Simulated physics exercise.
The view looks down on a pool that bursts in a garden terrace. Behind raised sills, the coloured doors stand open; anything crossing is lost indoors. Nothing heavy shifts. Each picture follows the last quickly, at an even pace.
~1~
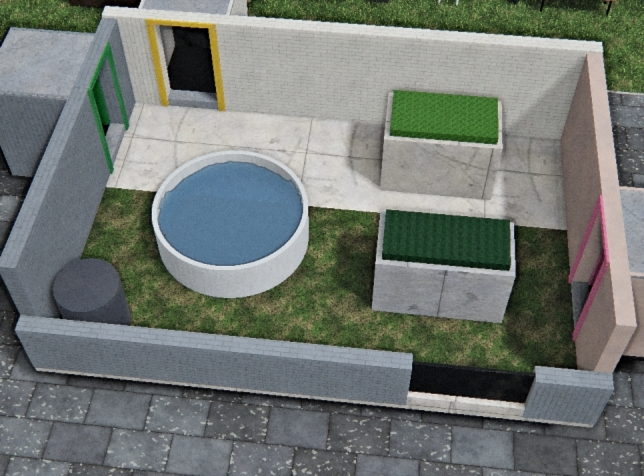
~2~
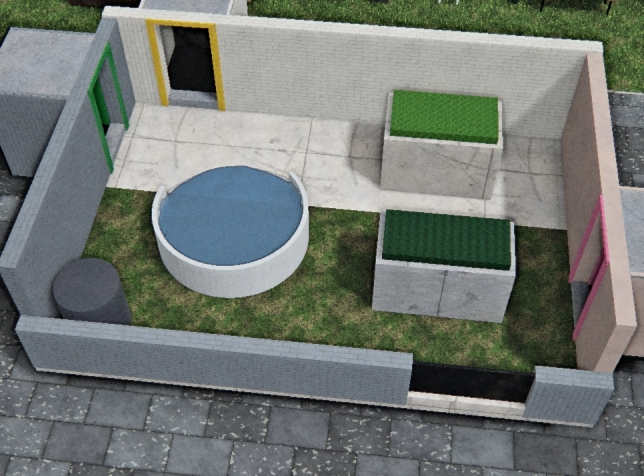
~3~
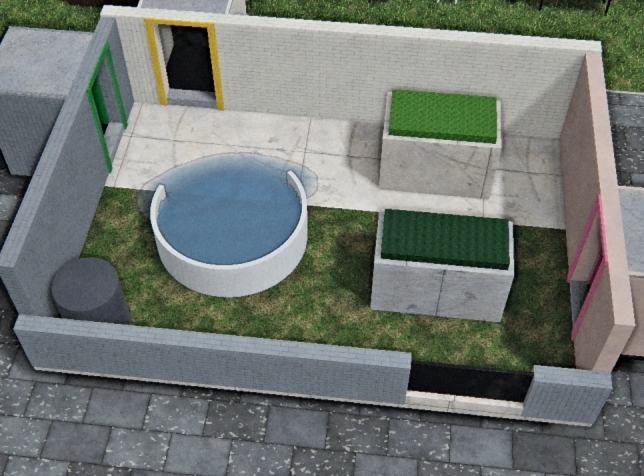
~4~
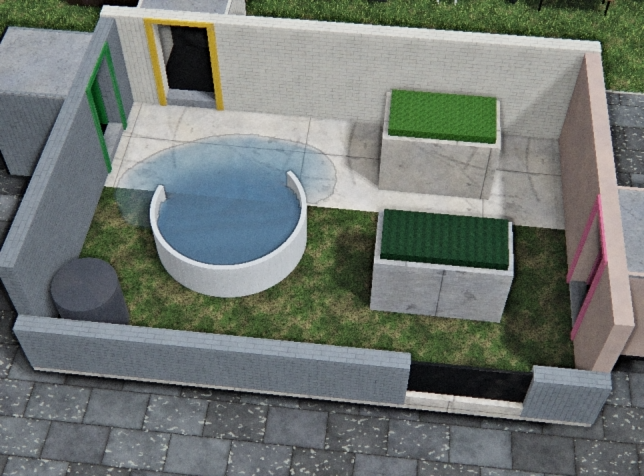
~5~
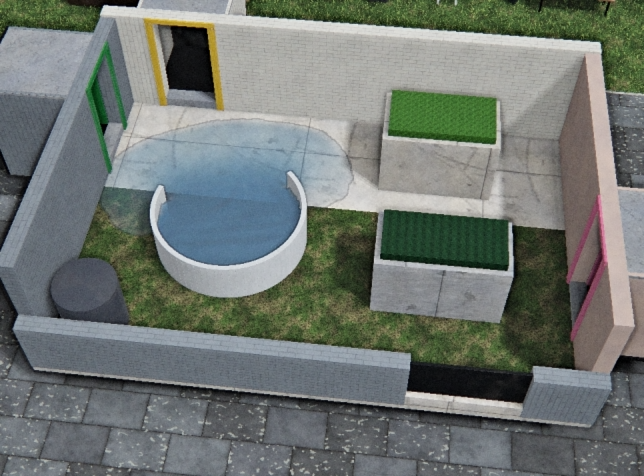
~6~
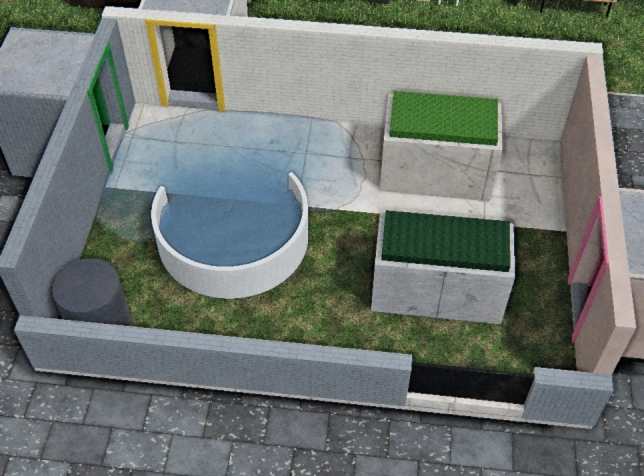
A walled garden terrace, half pale paving and half grass, is seen from above by a camera that stays still. A round white pool of blue water sits left of centre, with a dark grey cylinder at lower left, two green-topped pale blocks to the right, and green, yellow and pink doorways in the walls. The pool's far side opens, and water pours through the gap, spreading backward and sideways across the paving in a thin, widening sheet.
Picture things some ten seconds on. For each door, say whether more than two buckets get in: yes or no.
Yellow door: Yes; pink door: No; green door: Yes.
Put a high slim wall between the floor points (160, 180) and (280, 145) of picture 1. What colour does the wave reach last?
Answer: The pink door.
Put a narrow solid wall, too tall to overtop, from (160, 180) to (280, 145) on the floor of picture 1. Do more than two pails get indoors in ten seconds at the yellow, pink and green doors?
Result - yellow door doesn't reach it, pink door doesn't reach it, green door doesn't reach it.
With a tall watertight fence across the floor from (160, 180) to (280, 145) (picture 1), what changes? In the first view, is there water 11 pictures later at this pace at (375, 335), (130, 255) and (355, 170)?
The first spot is untouched, the second swamped, the third swamped.
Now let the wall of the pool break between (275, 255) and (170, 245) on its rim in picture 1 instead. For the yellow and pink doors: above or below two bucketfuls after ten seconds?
Well, the yellow one comes up short, and the pink one crosses the threshold too.
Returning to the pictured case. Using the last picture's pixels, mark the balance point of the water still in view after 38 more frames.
Point: (290, 214).
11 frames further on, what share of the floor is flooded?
The answer is around 35 per cent.
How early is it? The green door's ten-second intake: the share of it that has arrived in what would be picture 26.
Some 95 per cent.
A moment on, water covers 30 % of the floor; the yellow door under two buckets in, the pink door not reached, the green door under two buckets in.
Next, water covers 35 % of the floor; the yellow door over two buckets in, the pink door not reached, the green door under two buckets in.
Then, water covers 50 % of the floor; the yellow door far over two buckets in, the pink door not reached, the green door over two buckets in.
Later, water covers 85 % of the floor; the yellow door far over two buckets in, the pink door wet at the sill, nothing in, the green door over two buckets in.
In the end, water covers 100 % of the floor; the yellow door far over two buckets in, the pink door wet at the sill, nothing in, the green door over two buckets in.
